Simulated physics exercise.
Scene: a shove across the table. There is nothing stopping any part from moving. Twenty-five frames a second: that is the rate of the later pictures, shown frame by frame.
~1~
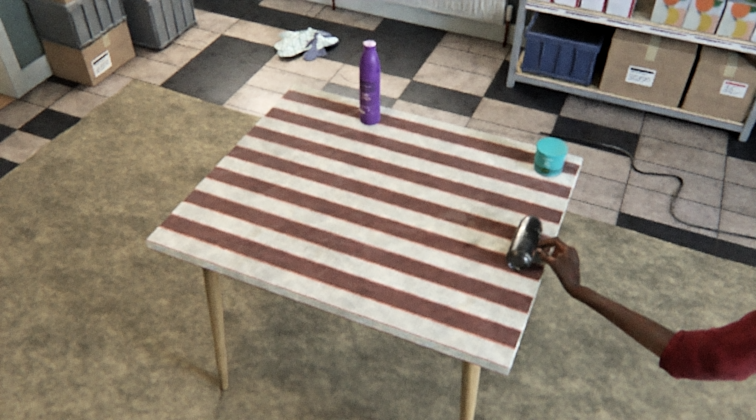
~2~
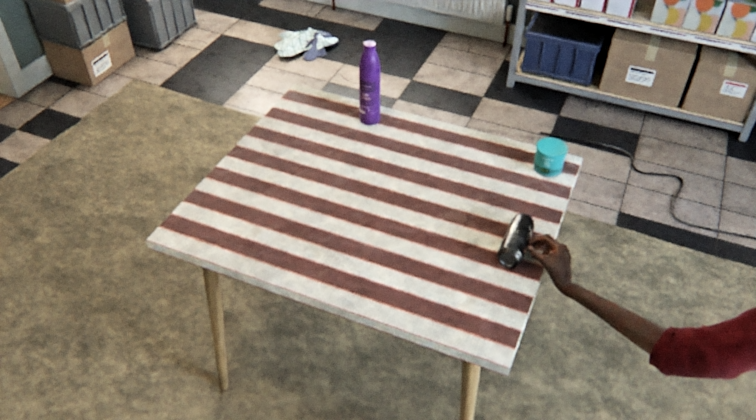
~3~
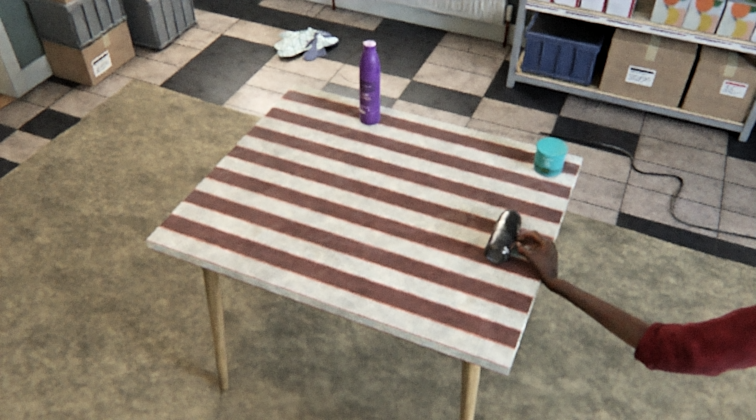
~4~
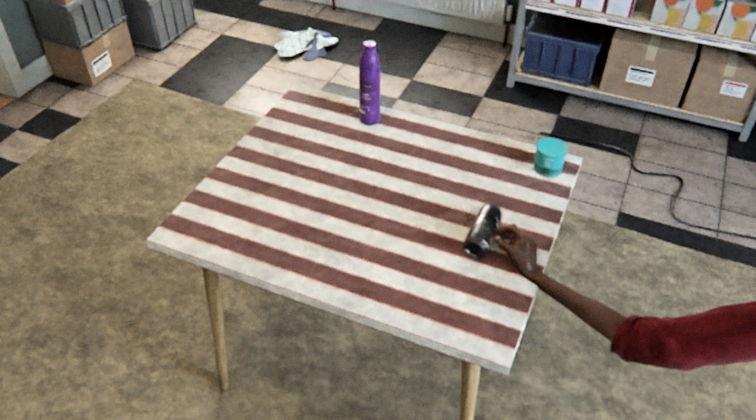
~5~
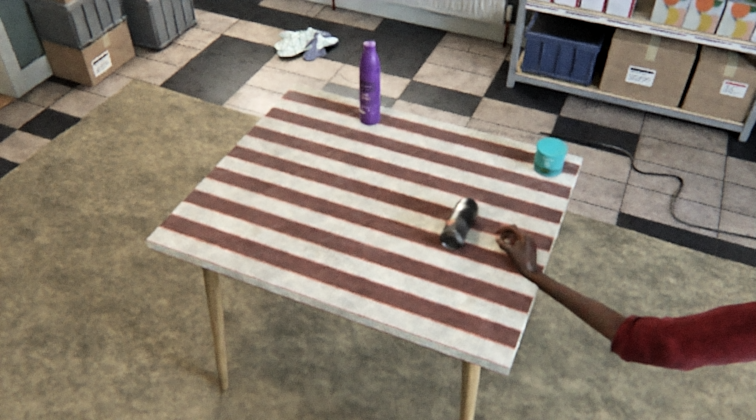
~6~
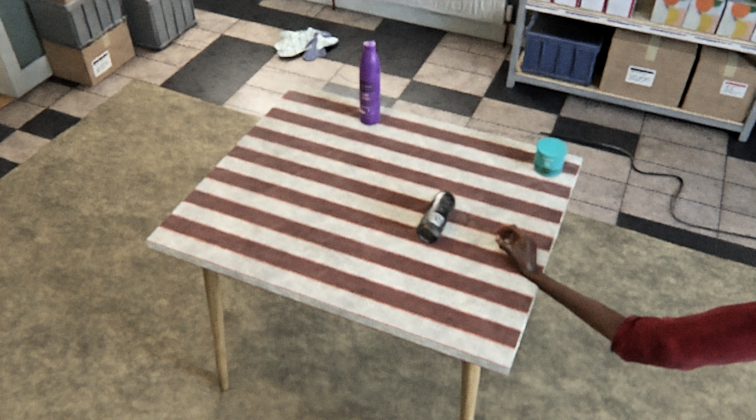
On a striped table in a room with storage shelves, a hand pushes a black can leftward, then lets go, and the can rolls on toward the middle, past a purple bottle and a teal container that stay still.
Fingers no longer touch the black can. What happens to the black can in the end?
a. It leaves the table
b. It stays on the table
Answer: A.
Then, 0.20 s after the last picture, black can rolled well along near (332, 185).
Then, 0.50 s after the last picture, black can now off the table.
Then, 0.90 s after the last picture, things are still on the move.
By the end, off the table, black can.
